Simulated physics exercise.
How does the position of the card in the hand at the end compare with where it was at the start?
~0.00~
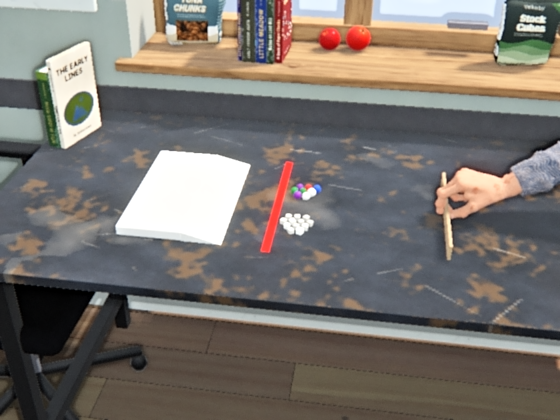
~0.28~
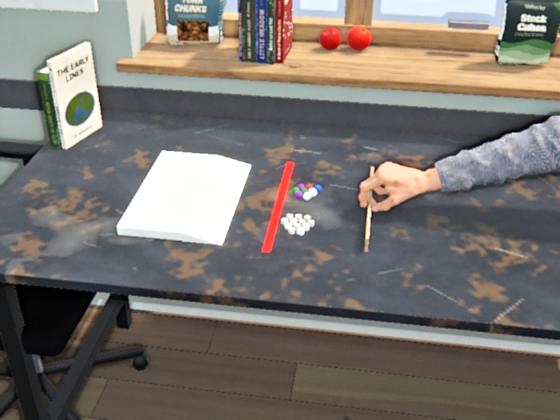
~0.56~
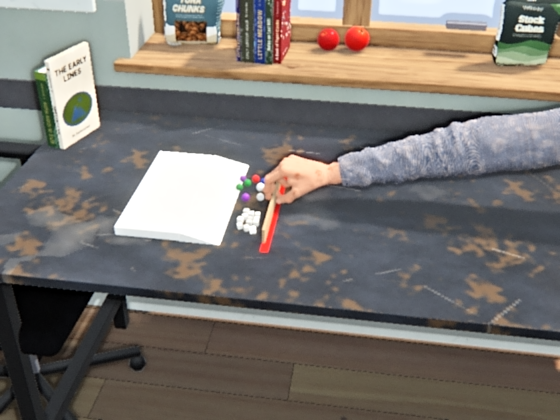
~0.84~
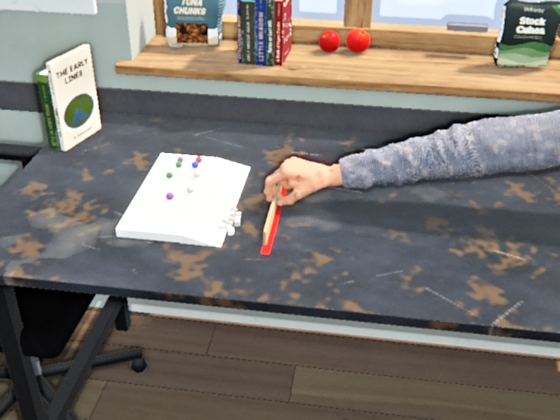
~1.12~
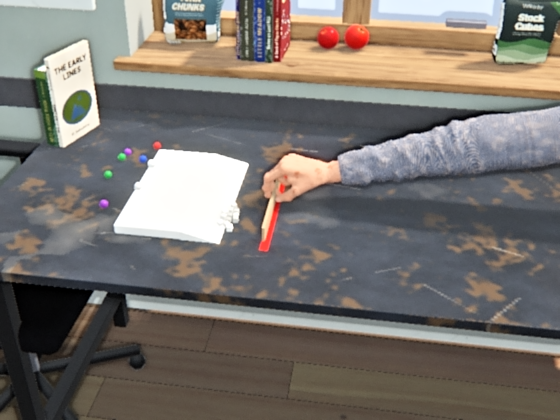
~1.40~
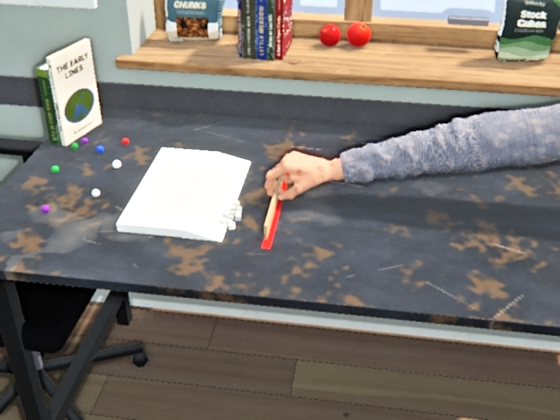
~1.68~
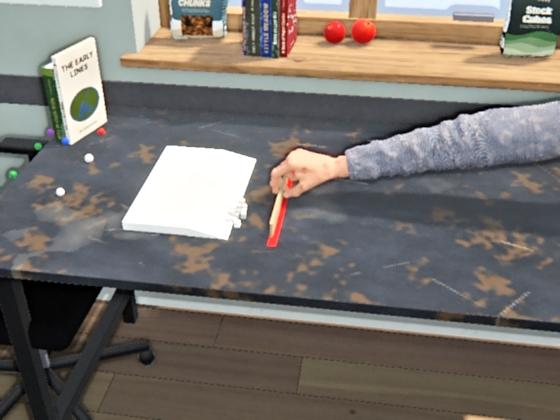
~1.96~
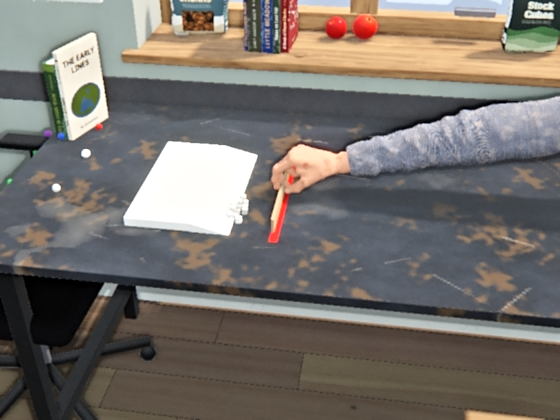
At the start the card stood well over to the right of the red strip, with a clear gap between them. By the end it was much further left, held right at the red strip.
